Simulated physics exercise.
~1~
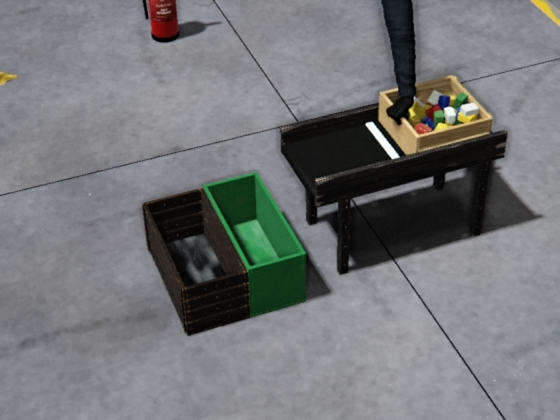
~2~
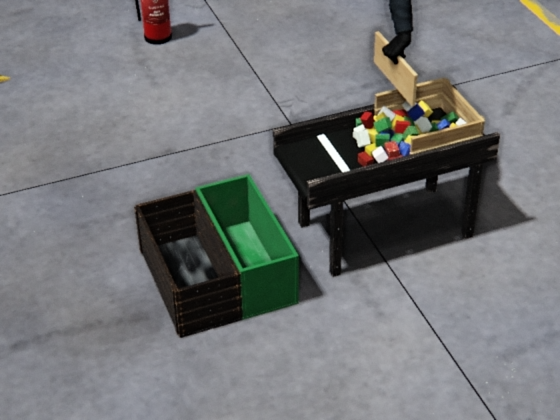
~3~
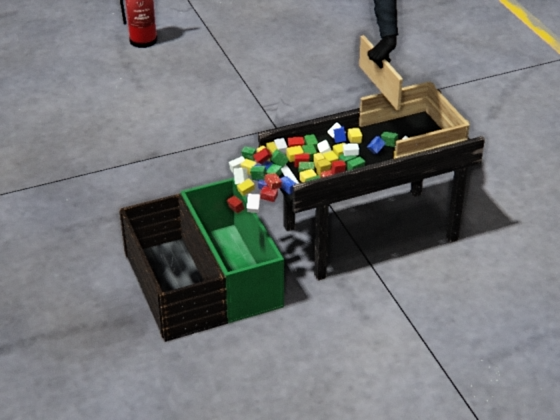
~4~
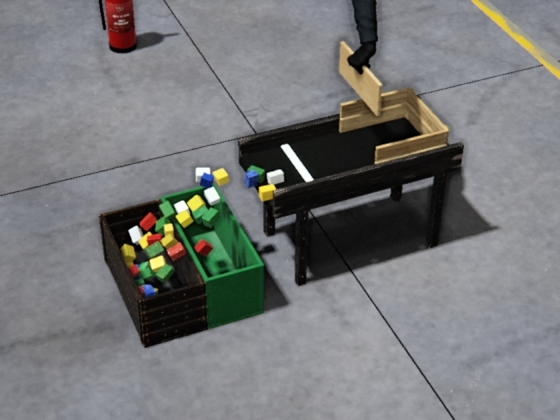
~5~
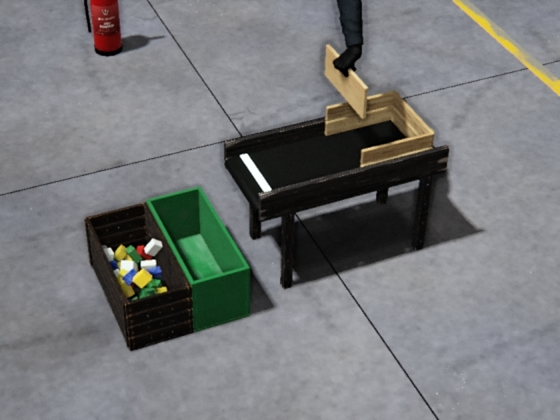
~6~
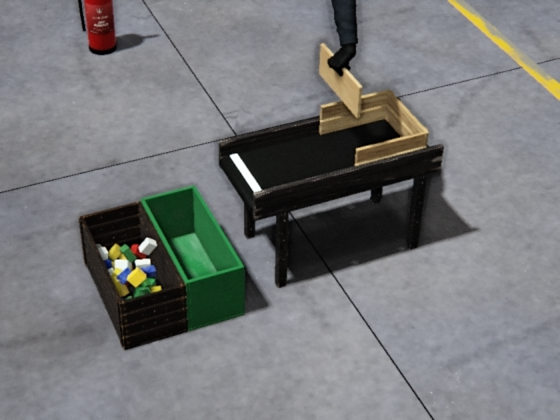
A grey concrete floor is seen from above at an angle, with a red fire extinguisher near the top and a yellow line at right. A dark conveyor table stands right of centre, holding a wooden pen of colourful toy bricks, while a green bin and a black box sit side by side at lower left. A black arm lifts the pen's gate, and the belt carries the bricks left. They spill off the end in a stream, flying mostly over the green bin. The view shifts slightly right as the last ones drop, leaving a pile in the black box.
